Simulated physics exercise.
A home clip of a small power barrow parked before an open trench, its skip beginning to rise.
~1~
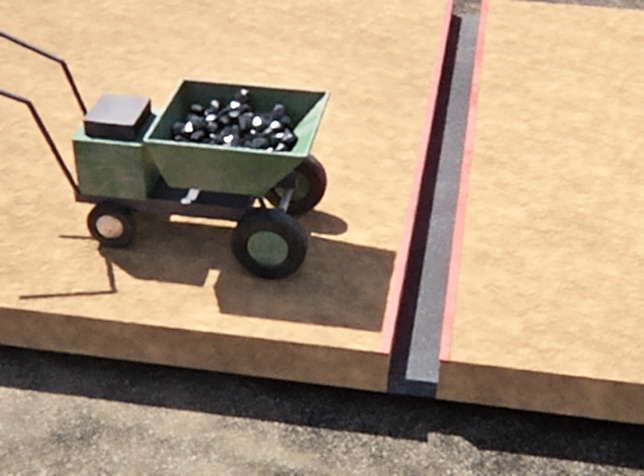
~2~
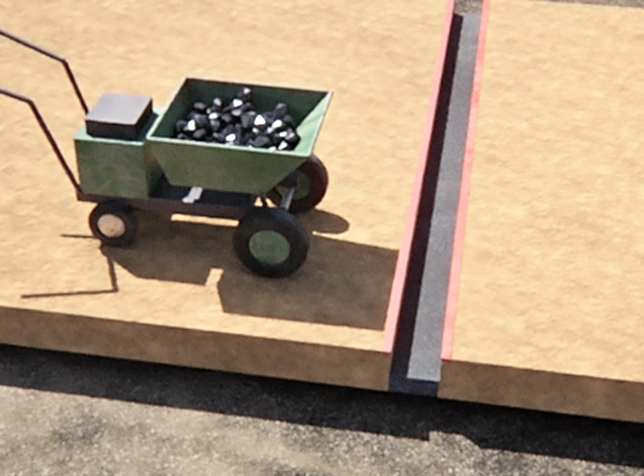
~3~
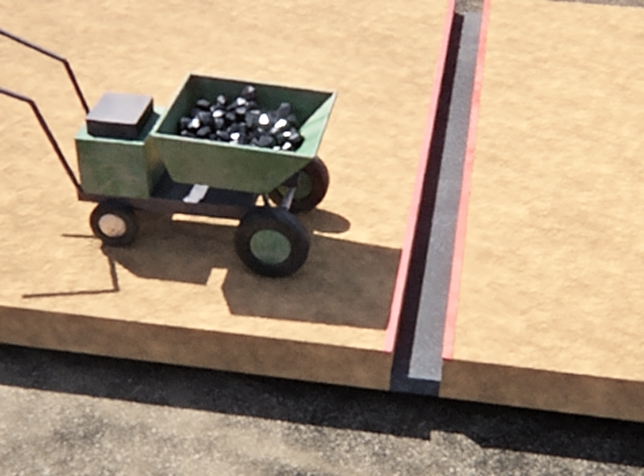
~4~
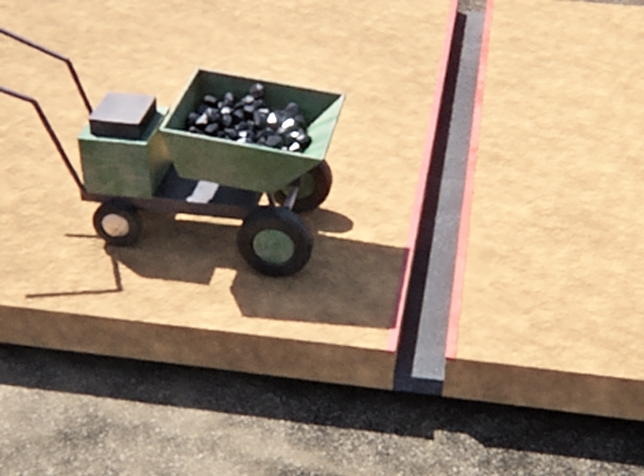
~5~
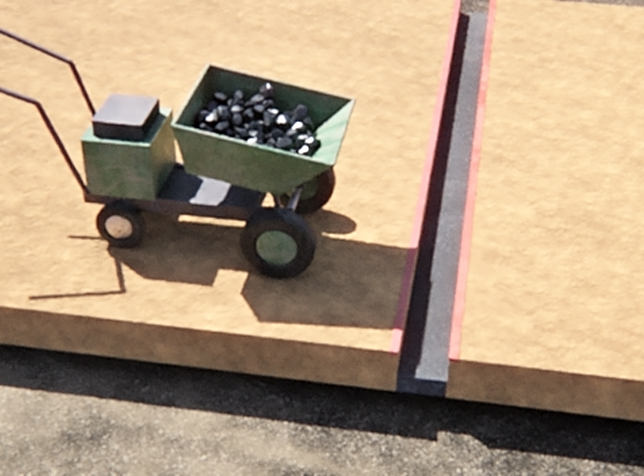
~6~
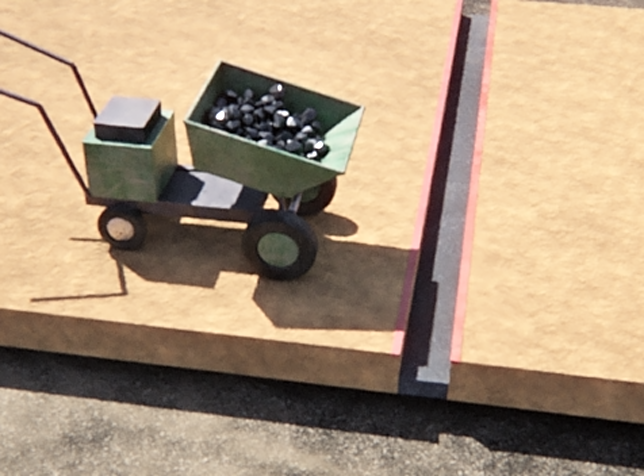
A flat, sandy-tan slab with a grey gritty strip along its front edge is seen from above at an angle, in bright sunlight. A small green barrow with dark wheels and thin handles stands at left, its skip full of shiny black lumps, facing a narrow, red-edged dark trench at right. The skip slowly tilts forward, its rear rising off the frame, while the view shifts very slightly.
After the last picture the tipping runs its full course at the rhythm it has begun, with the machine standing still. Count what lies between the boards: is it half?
It catches more than half.
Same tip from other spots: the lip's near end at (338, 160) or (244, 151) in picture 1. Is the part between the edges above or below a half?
The first try: Most of it. The second: Under half.
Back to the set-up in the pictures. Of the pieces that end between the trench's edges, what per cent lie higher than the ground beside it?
About 30 per cent.
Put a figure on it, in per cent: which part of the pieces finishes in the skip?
It comes to 5 per cent or so.
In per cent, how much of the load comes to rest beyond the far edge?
Some 5 per cent.
Soon, skip tipped steeply; all in the skip.
A while on, skip tipped steeply; nearly all in the skip; a stray few short of the trench; a small part in or heaped over the trench; a stray few falling.
Towards the end, skip tipped right over; about a quarter in the skip; a small part short of the trench; about two thirds in or heaped over the trench; a stray few beyond it.
Finally, skip tipped right over; a small part in the skip; a small part short of the trench; most in or heaped over the trench; a small part beyond it.
